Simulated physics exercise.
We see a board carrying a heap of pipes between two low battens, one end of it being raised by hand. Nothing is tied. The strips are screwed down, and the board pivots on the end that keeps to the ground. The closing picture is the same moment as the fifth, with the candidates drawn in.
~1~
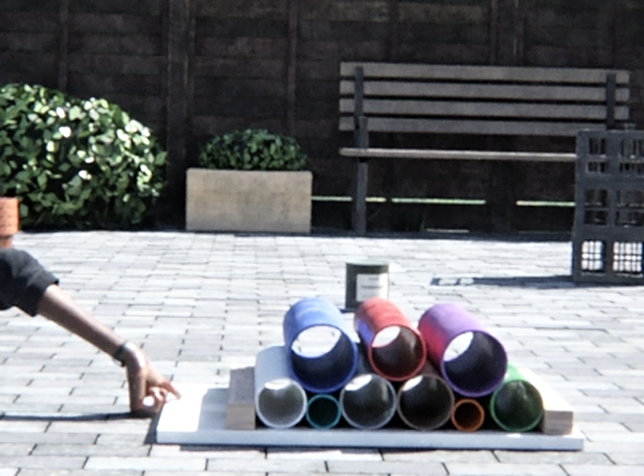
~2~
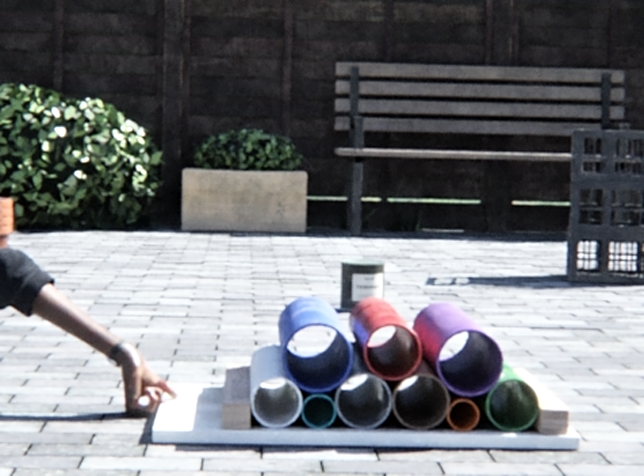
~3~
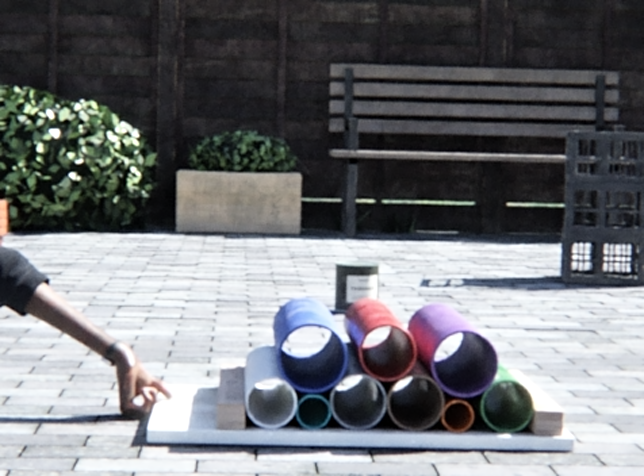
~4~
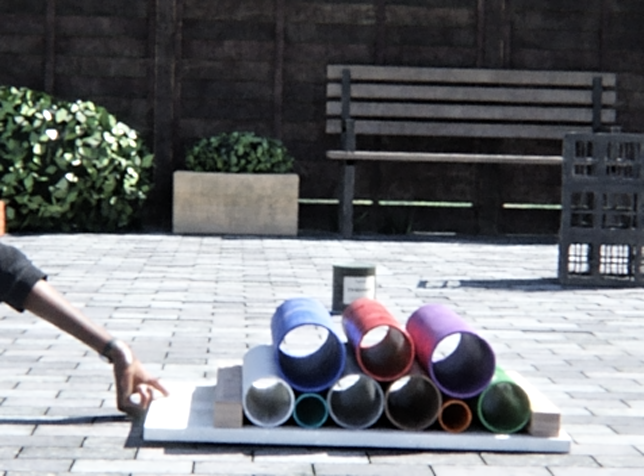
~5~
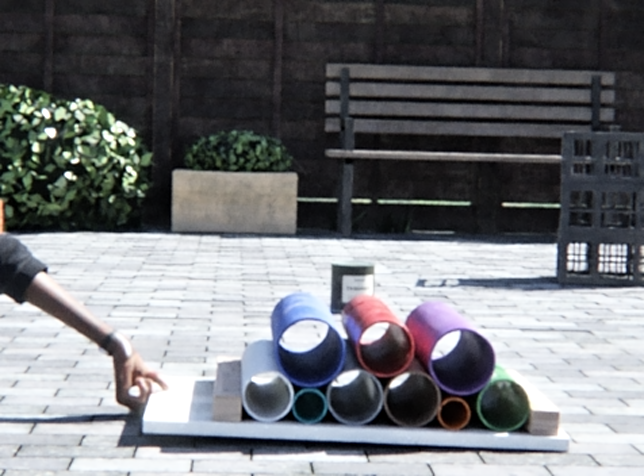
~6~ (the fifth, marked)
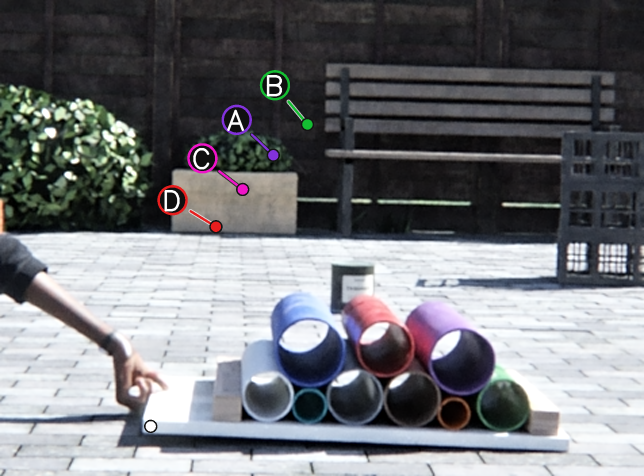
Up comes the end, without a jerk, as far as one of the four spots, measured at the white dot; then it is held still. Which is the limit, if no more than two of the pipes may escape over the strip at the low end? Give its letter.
It can be raised to A.
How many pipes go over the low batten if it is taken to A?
The count is two.
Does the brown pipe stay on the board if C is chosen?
Yes.
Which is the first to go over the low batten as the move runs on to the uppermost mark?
First is the purple one.
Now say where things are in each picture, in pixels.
The first picture shows board (363, 402); white pipe (281, 403); turquoise pipe (323, 412).
The second picture shows turquoise pipe (319, 411); grey pipe (364, 401).
The third picture shows board (353, 403); white pipe (271, 402); turquoise pipe (313, 412); purple pipe (465, 364).
The fourth picture shows board (350, 403); white pipe (268, 401); turquoise pipe (310, 410).
The fifth picture shows board (350, 399); white pipe (268, 396); turquoise pipe (309, 406).
On the marked copy, A at (273, 155); B at (308, 125); C at (243, 190); D at (216, 227); the white dot at (151, 427).
With A. Early on, board at 22°.
Further on, board at 42°.
At the end, board at 43°, two over the low batten (purple, red).
As for the rest, B three over the low batten (purple, red, blue); C two over the low batten (purple, red); D none over the low batten.
